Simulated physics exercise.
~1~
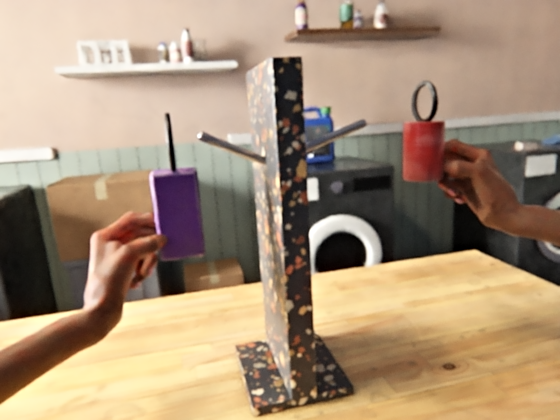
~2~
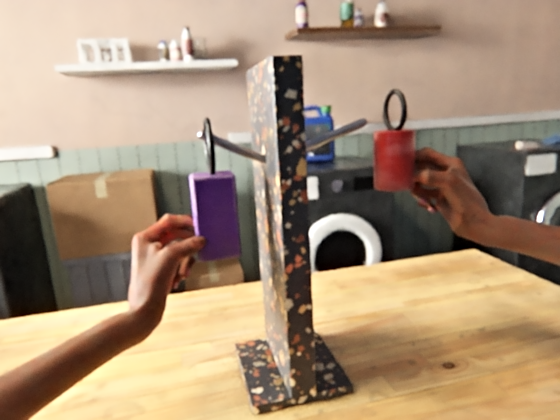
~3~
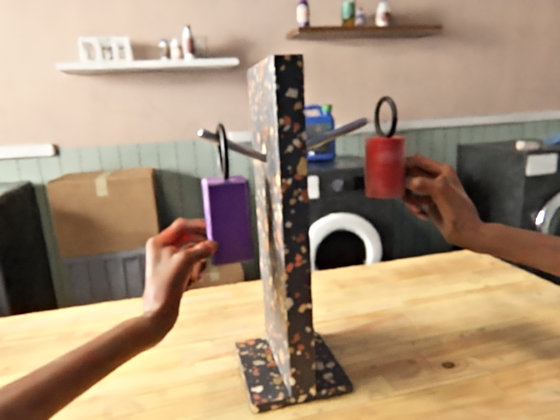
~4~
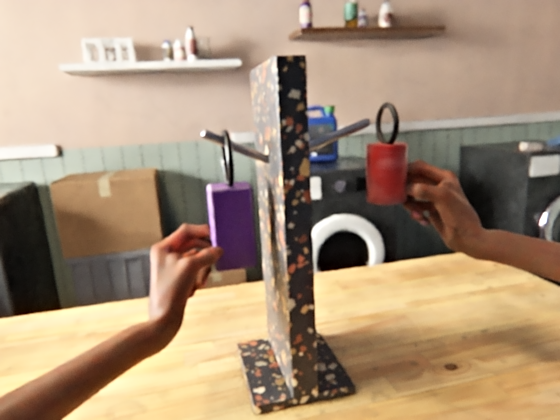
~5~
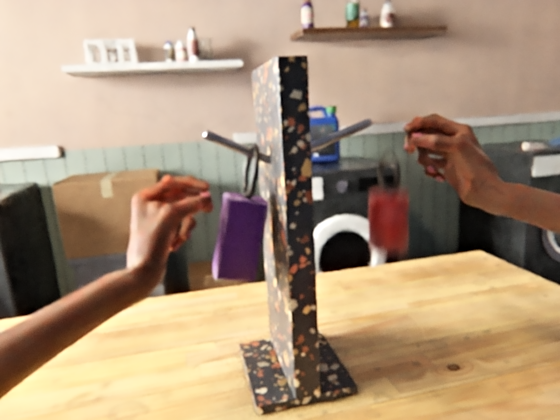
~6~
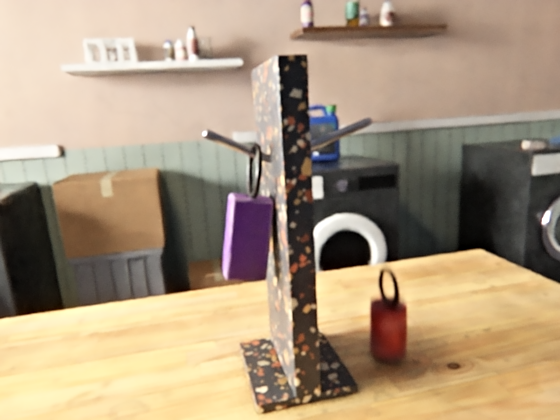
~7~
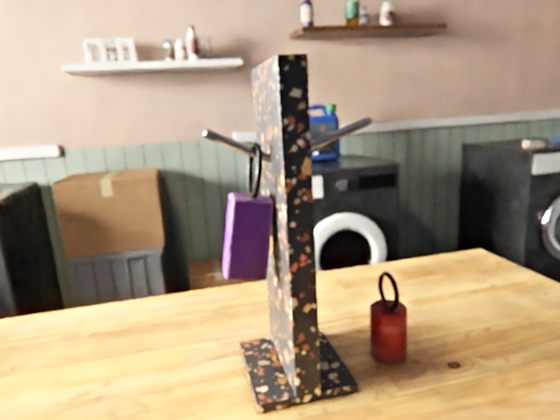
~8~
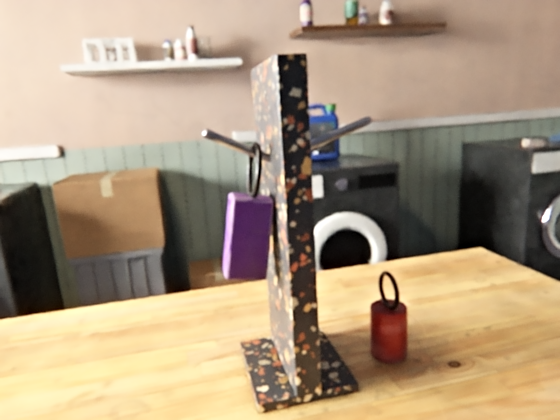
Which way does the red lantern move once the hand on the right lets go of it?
It moves down, dropping from beside the right peg to the wooden table.
Two hands reach in from either side of a dark speckled stand on a wooden table, seen from the front by a slightly swaying camera, with washing machines and wall shelves behind. The left hand holds a purple pouch with a black loop, and the right hand holds a red lantern with a dark ring. Both items move inward toward the stand's pegs and are lowered a little. The fingers open and the hands draw back. The red lantern drops and ends upright on the table, while the purple pouch tilts slightly and stays hanging from the left peg.
